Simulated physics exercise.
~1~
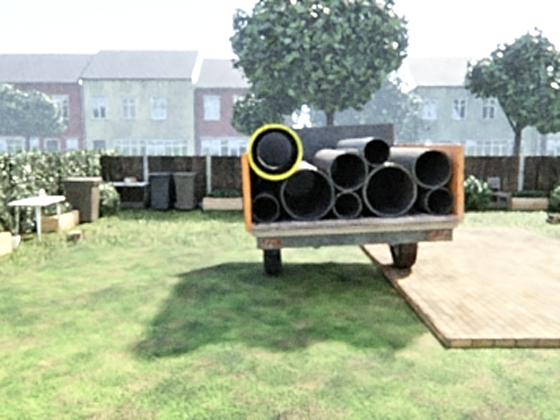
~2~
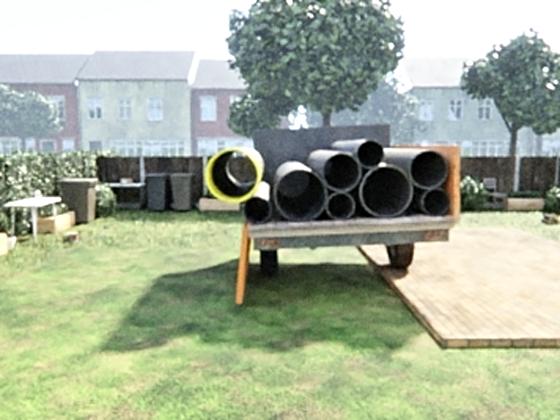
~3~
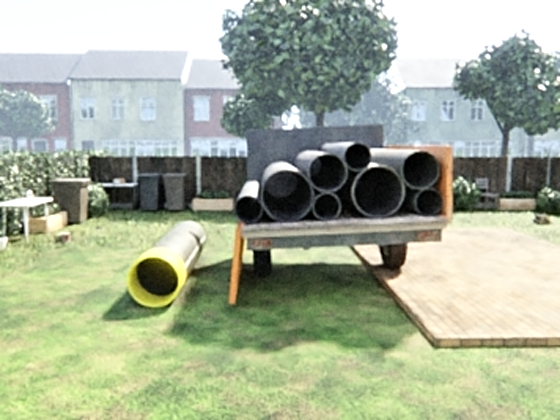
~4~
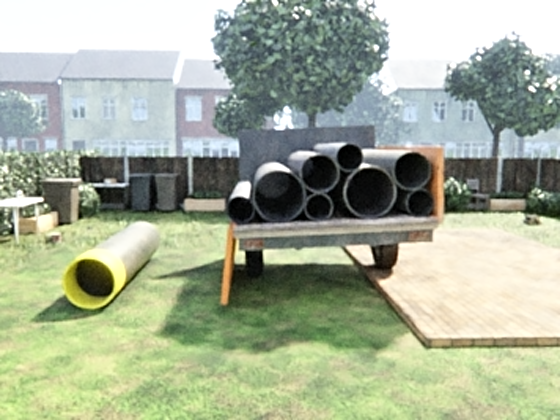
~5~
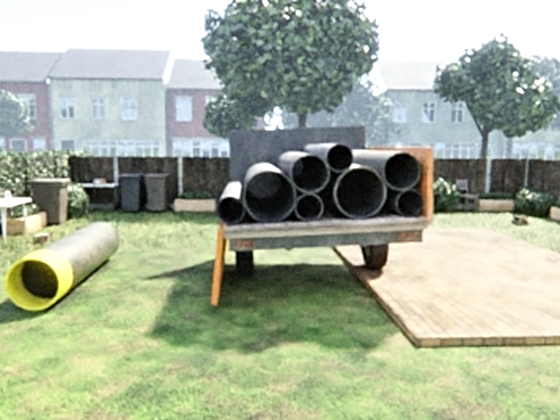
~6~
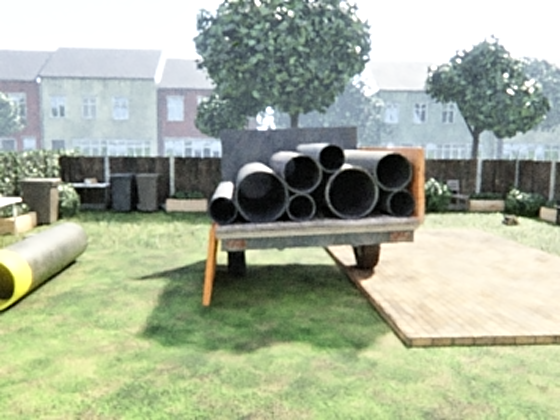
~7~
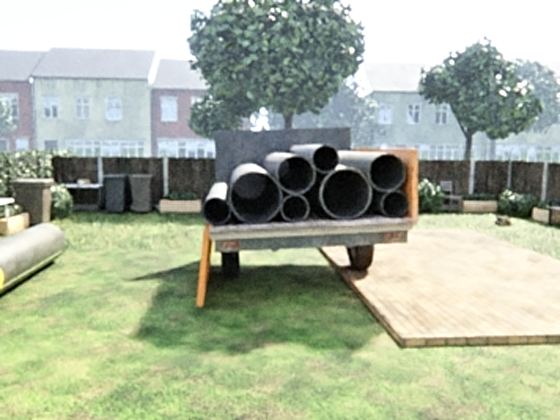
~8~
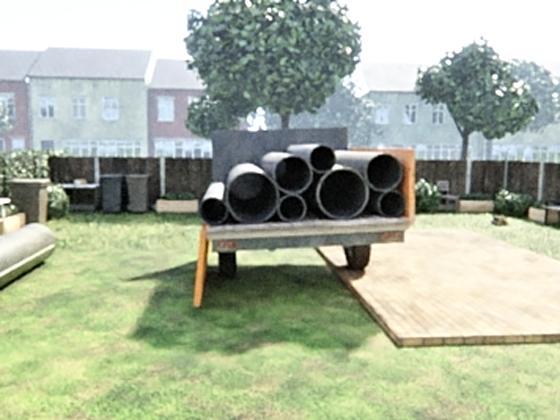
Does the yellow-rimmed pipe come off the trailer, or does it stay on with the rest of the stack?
It comes off, dropping over the left side onto the grass and rolling away to the left.
